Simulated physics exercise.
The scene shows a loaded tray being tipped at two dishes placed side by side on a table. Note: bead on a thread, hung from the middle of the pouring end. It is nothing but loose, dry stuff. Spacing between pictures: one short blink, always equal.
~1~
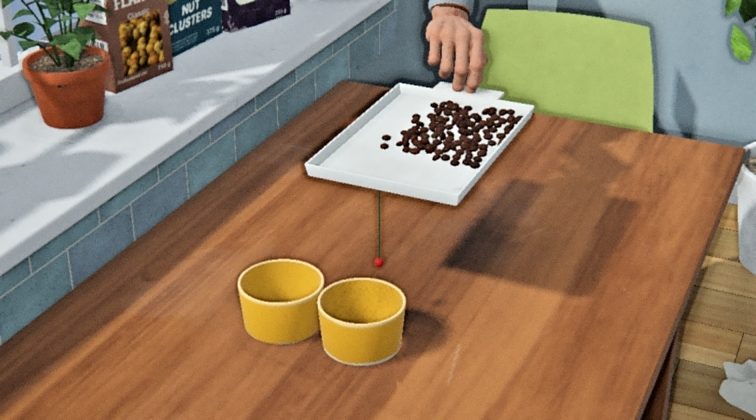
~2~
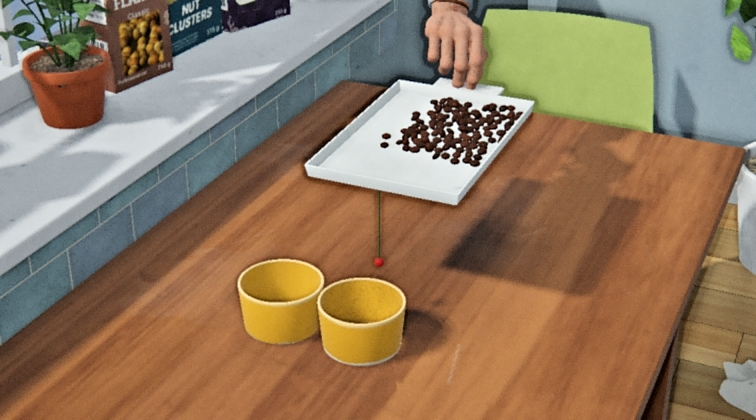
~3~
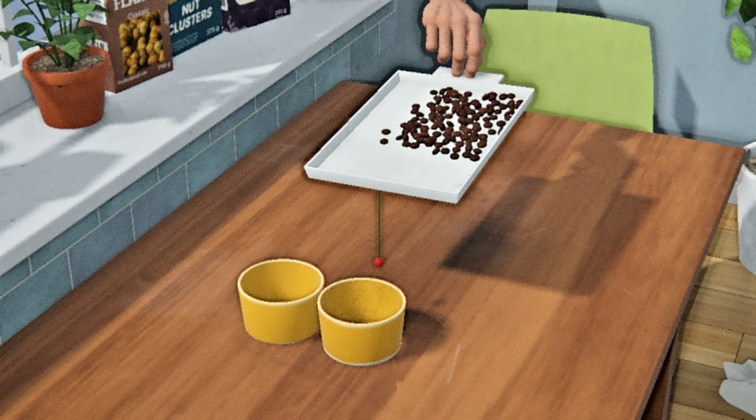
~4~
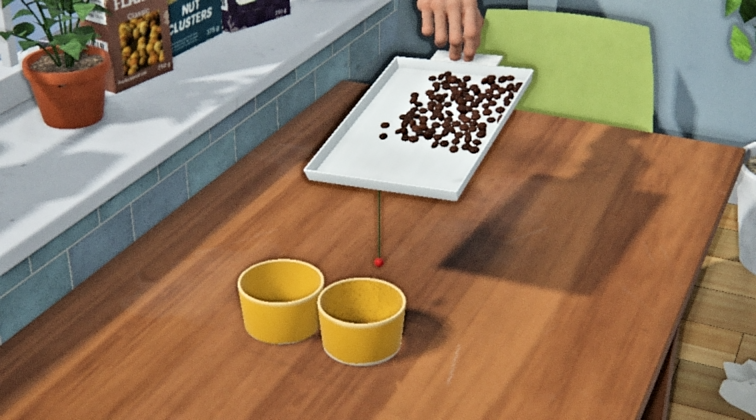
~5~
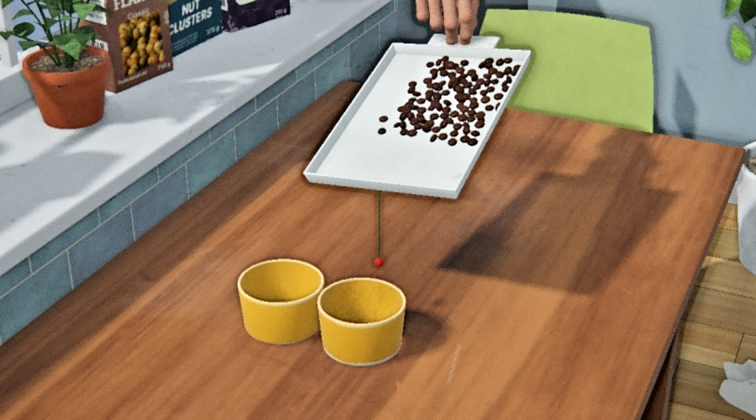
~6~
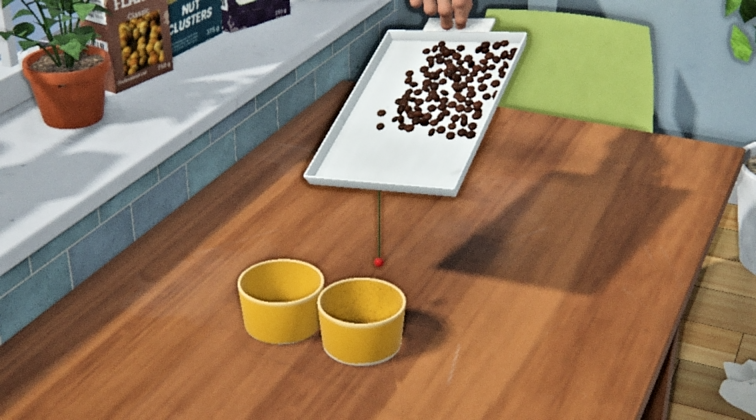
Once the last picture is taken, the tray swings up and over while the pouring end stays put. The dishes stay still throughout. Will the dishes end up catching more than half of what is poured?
Yes.
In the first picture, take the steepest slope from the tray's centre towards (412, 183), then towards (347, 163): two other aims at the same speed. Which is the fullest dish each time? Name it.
For the first place it's the right-side dish, for the second the left-side dish.
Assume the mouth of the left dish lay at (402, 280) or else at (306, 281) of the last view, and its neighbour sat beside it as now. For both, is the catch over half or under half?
First place: Short of half; second place: Beyond half.
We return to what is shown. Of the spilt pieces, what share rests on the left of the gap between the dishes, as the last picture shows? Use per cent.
Close to 50 per cent of the spill, I think.
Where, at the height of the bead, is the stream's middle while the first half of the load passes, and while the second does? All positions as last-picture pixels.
The leading part at (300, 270), the rest of it at (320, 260).
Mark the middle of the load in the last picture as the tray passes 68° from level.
I'd mark it close to (332, 183).
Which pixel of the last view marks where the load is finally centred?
Near (294, 318), more or less.
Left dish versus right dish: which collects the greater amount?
Answer: The one at left.
Just after the last frame, tray tipped steeply; the larger part on the tray; just a few in the left dish; roughly a quarter in the air.
A moment on, tray tipped past a quarter turn; just a few on the tray; about a tenth in the right dish; roughly half in the left dish; roughly a quarter outside both; about a tenth in the air.
Further on, tray tipped past a quarter turn; about a tenth in the right dish; roughly half in the left dish; roughly a third outside both.
When it is over, tray tipped past a quarter turn; about a tenth in the right dish; roughly half in the left dish; roughly a third outside both.
